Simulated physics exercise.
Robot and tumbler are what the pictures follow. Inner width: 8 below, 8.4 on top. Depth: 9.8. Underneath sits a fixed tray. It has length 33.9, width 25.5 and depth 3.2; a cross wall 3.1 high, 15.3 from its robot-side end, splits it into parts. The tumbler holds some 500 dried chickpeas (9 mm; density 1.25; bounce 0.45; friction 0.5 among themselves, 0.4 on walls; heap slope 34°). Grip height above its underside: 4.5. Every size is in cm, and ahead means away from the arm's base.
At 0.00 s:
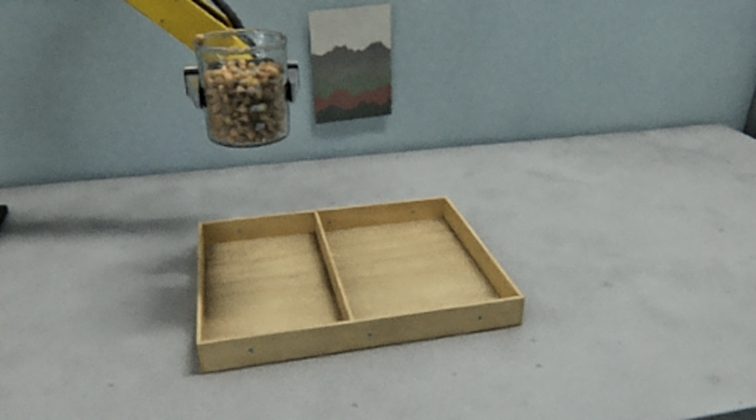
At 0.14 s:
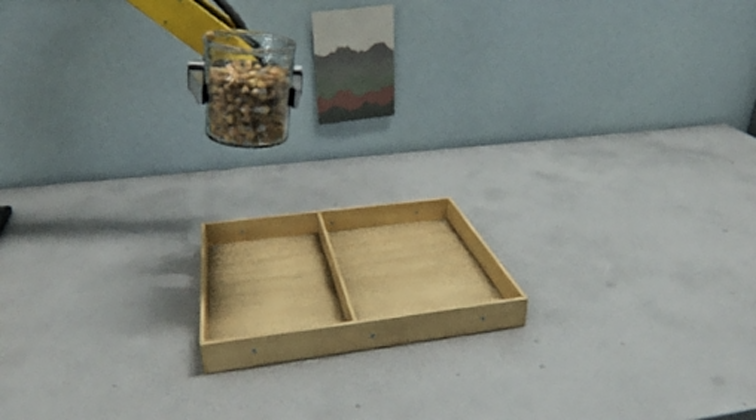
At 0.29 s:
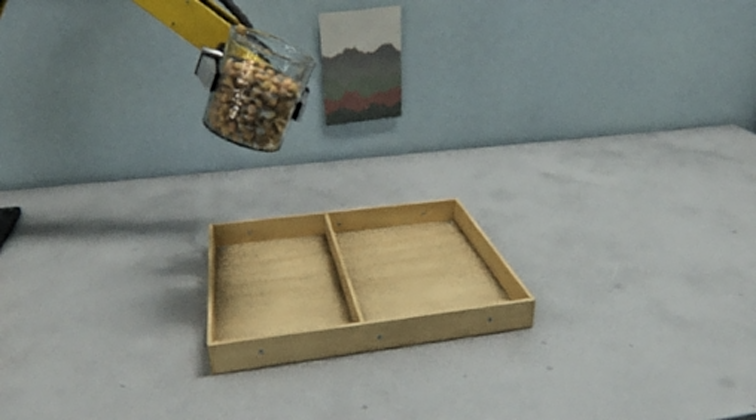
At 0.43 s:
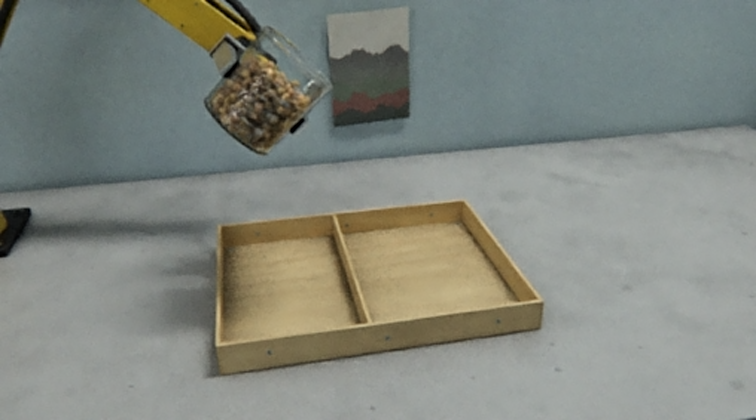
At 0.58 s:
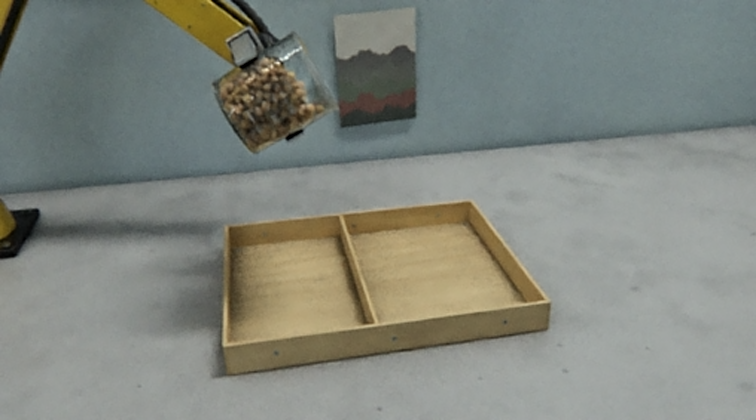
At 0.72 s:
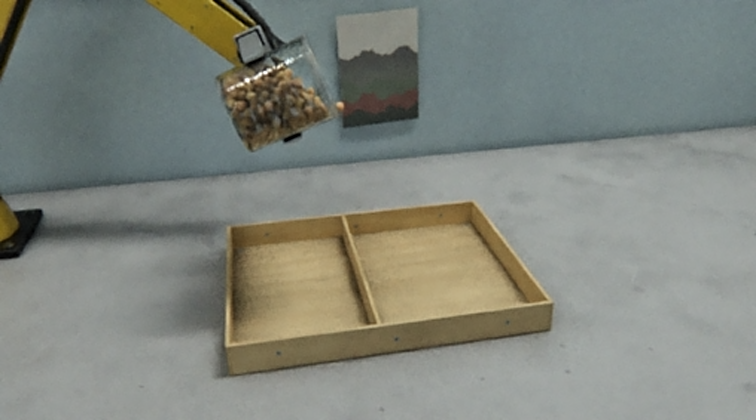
Grey tabletop by a blue wall, a yellow robot arm steadily tilting a clear tumbler of dried chickpeas rightward above an empty two-part wooden tray.
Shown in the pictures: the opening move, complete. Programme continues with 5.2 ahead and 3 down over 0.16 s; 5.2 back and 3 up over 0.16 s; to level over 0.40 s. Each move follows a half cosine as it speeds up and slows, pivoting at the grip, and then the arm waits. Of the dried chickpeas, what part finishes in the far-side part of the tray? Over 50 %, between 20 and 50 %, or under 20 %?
Under 20 %.
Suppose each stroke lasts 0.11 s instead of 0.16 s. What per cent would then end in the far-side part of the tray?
In that case some 20 per cent.
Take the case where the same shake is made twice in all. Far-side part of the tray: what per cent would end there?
In that case it would be roughly 15 per cent.
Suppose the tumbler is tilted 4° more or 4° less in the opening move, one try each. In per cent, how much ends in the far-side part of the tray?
About 15 and 10 per cent.
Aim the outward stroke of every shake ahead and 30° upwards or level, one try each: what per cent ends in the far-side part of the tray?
Roughly 35 per cent, then 25 per cent.
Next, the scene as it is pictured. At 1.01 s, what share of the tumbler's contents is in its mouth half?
45 %.
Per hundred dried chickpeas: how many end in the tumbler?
85 percent.
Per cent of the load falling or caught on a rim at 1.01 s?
Some 10 per cent.
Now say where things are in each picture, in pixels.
In the first picture, tumbler middle at (245, 89), level; upper third of the load around (244, 79), from x 200 to 285, top at y 40; 503 in the tumbler.
In the second picture, tumbler middle at (249, 90), tilted 7° forward; upper third of the load around (246, 79), from x 210 to 285, top at y 35.
In the third picture, tumbler middle at (257, 91), tilted 24° forward; upper third of the load around (250, 82), from x 210 to 300, top at y 30.
In the fourth picture, tumbler middle at (267, 94), tilted 46° forward; upper third of the load around (256, 82), from x 215 to 310, top at y 55.
In the fifth picture, tumbler middle at (275, 95), tilted 63° forward; upper third of the load around (265, 82), from x 225 to 320, top at y 60.
In the sixth picture, tumbler middle at (277, 96), tilted 70° forward; upper third of the load around (263, 84), from x 225 to 340, top at y 65; 503 in the tumbler.
After 1.01 s, tilted 70° forward, highest piece 26 above the table; 455 in the tumbler, 48 in flight or on a rim.
After 1.30 s, tilted 20° forward, highest piece 29 above the table; 435 in the tumbler, 56 in the far-side part, 10 in the robot-side part, 2 in flight or on a rim.
After 1.64 s, level, highest piece 29 above the table; 435 in the tumbler, 57 in the far-side part, 11 in the robot-side part.
After 2.69 s, level, highest piece 29 above the table; 435 in the tumbler, 57 in the far-side part, 11 in the robot-side part.
At rest, 435 in the tumbler, 57 in the far-side part, 11 in the robot-side part. That is 11 % in the far-side part of the tray.
